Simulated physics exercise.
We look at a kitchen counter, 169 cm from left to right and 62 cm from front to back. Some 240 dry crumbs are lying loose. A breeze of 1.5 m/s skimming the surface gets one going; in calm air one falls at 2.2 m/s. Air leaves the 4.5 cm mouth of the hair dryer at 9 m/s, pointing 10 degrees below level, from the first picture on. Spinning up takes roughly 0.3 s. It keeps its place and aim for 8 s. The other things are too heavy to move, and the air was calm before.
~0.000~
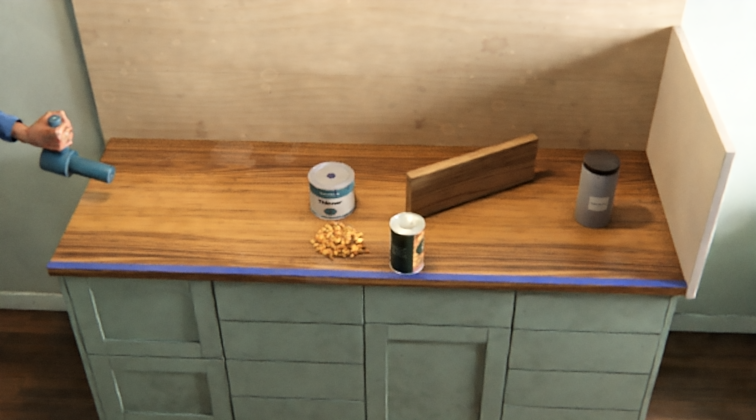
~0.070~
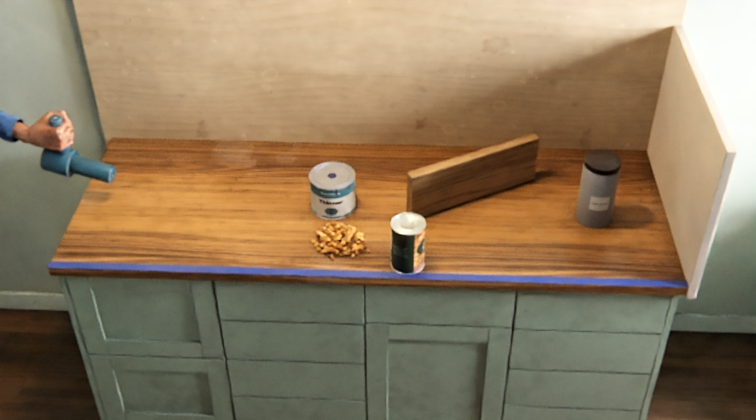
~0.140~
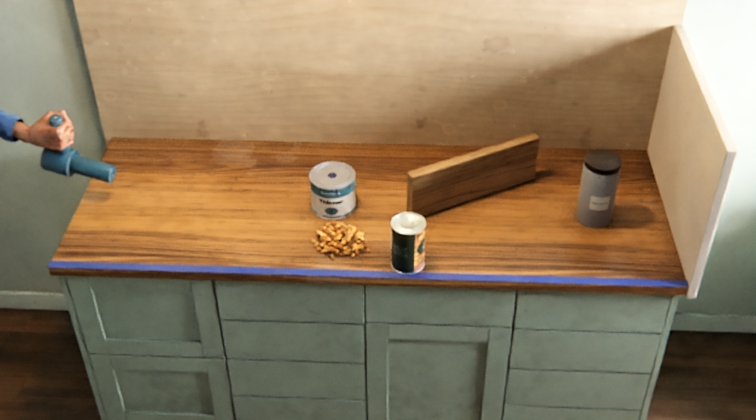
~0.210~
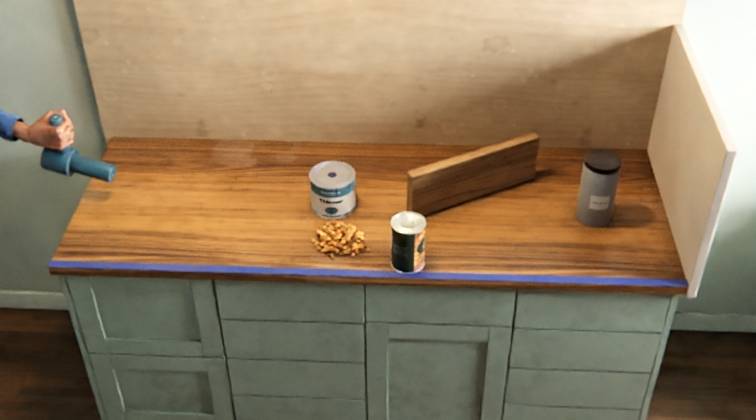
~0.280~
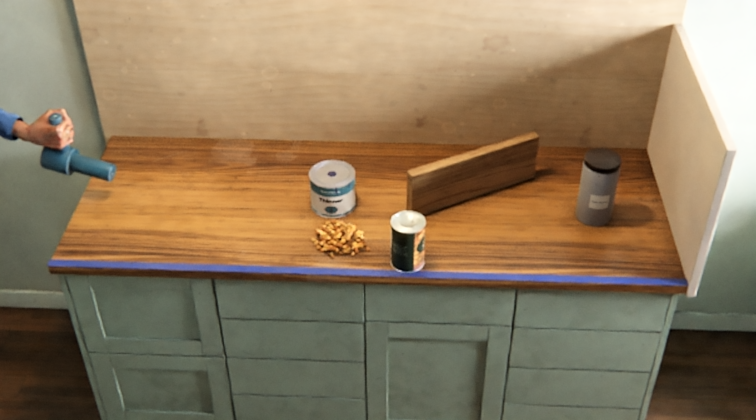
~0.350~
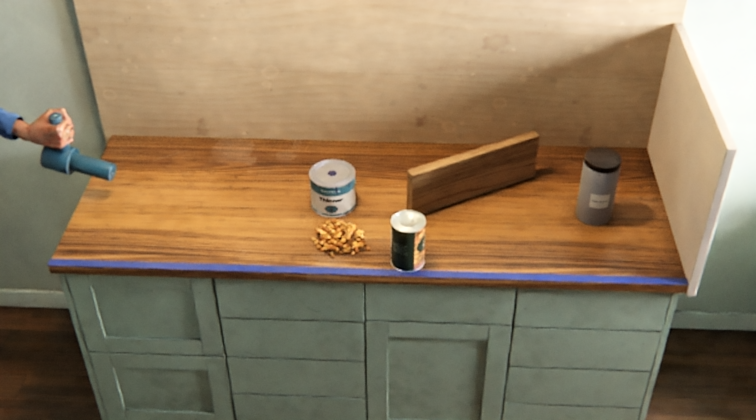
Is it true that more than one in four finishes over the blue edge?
More than a quarter over the blue edge: Yes.
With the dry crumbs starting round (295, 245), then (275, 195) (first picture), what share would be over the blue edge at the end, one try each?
In that order: 90 %, 0 %.
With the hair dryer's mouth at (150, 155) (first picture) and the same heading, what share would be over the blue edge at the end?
In that case some 70 per cent.
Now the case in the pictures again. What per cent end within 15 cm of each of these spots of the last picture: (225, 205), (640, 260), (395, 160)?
In turn about 0 %, 30 %, 0 %.
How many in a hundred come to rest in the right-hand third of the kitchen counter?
Some 50 per cent.
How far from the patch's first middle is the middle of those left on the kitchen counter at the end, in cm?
Roughly 90 cm.
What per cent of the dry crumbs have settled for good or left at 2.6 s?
About 60 %.
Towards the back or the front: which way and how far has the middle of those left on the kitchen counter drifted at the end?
Towards the front, some 5 cm.
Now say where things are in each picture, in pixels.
The middle of the dry crumbs is near (337, 240), none has stirred yet and the mouth of the hair dryer is at (112, 175), in the first frame.
The middle of the dry crumbs is near (336, 240), none has stirred yet and the blue edge is centred on (363, 278), in the second frame.
The middle of the dry crumbs is near (336, 239), none has stirred yet, the top of a tin is at (332, 175) and the top of a tin is at (408, 223), in the third frame.
The middle of the dry crumbs is near (336, 239) and none has stirred yet, in the fourth frame.
The middle of the dry crumbs is near (336, 238) and none has stirred yet, in the fifth frame.
The middle of the dry crumbs is near (336, 237) and none has stirred yet, in the sixth frame.
After 1.6 s the count stands so, 39 % are over the blue edge; the middle of those still in play is near (645, 262).
After 2.6 s the count stands so, 41 % are over the blue edge; the middle of those still in play is near (673, 260).
After 4.4 s the count stands so, 45 % are over the blue edge; the middle of those still in play is near (677, 258).
After 8.0 s, at the end, 48 % are over the blue edge; the middle of those still in play is near (679, 258).
